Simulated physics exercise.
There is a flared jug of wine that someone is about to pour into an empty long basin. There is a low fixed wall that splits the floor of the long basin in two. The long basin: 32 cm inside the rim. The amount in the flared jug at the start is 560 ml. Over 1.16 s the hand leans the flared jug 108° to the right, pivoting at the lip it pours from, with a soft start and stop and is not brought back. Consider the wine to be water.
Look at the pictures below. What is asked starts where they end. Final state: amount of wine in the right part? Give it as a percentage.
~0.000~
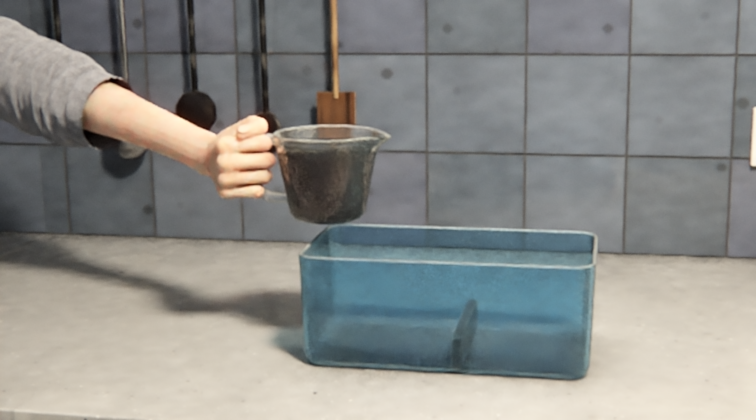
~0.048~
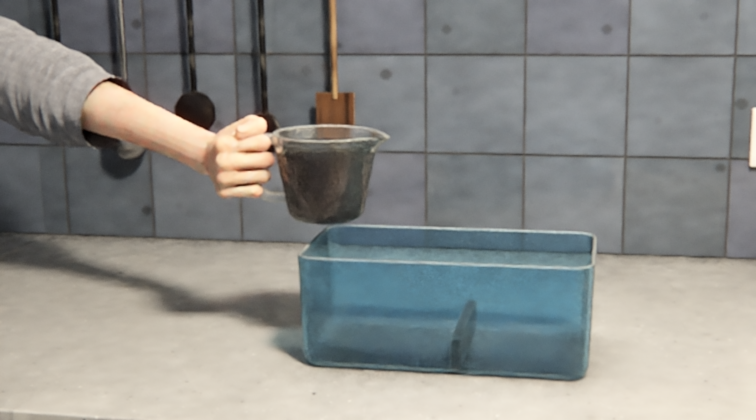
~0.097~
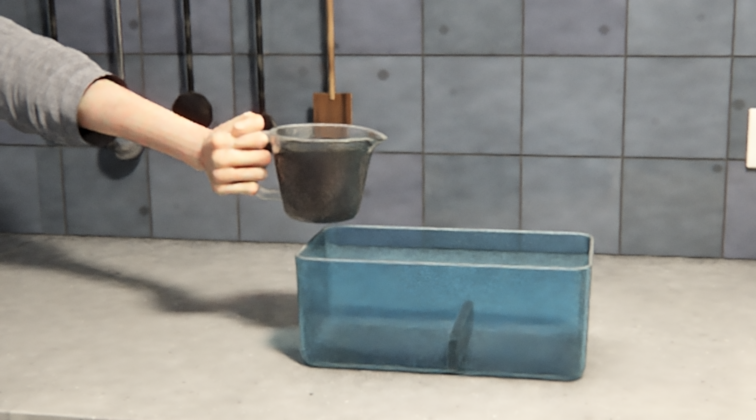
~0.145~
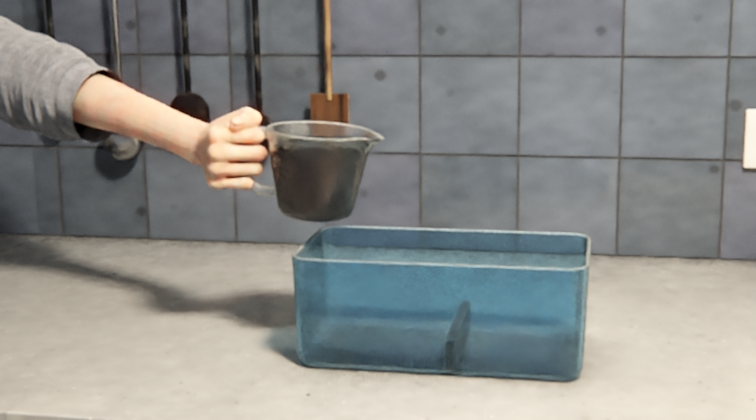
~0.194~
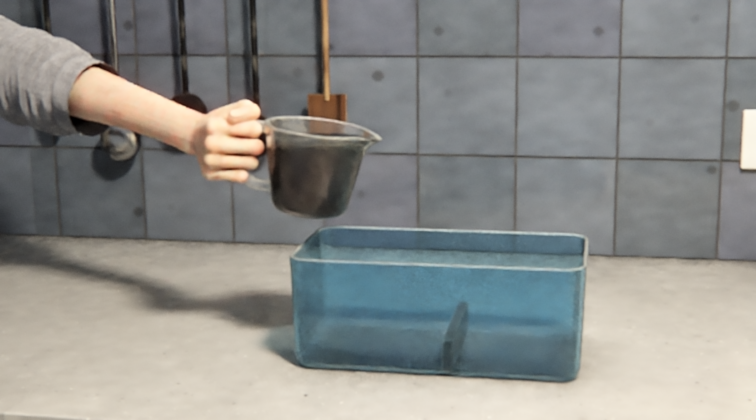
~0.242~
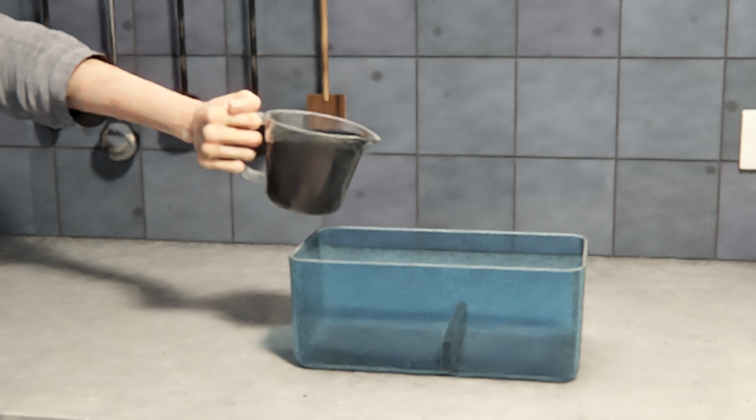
Approximately 81 %.
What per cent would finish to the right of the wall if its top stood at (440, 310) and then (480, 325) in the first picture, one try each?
It comes to 95 per cent, and then 55 per cent.
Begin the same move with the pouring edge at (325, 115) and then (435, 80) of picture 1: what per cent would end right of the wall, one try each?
Result: 10 per cent, then 80 per cent.
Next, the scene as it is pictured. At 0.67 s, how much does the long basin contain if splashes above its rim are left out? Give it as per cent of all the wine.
8 %, roughly.
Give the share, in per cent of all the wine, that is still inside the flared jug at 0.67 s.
Close to 68 in a hundred.
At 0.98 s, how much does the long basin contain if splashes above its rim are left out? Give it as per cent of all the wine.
Some 68 per cent.
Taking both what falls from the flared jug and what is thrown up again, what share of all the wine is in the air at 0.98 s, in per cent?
Roughly 22 %.
Then, 0.67 s in, the tilt is 67° and 68 per cent is still to pour, 8 is left of the wall and 0 right of it.
Then, 0.98 s in, the tilt is 102° and 9 per cent is still to pour, 11 is left of the wall and 57 right of it.
Then, 1.30 s in, the tilt is 108° and 0 per cent is still to pour, 17 is left of the wall and 82 right of it.
Then, 1.66 s in, the tilt is 108° and 0 per cent is still to pour, 18 is left of the wall and 81 right of it.
Finally, 18 per cent lies left of the wall, 81 right of it and 1 outside.
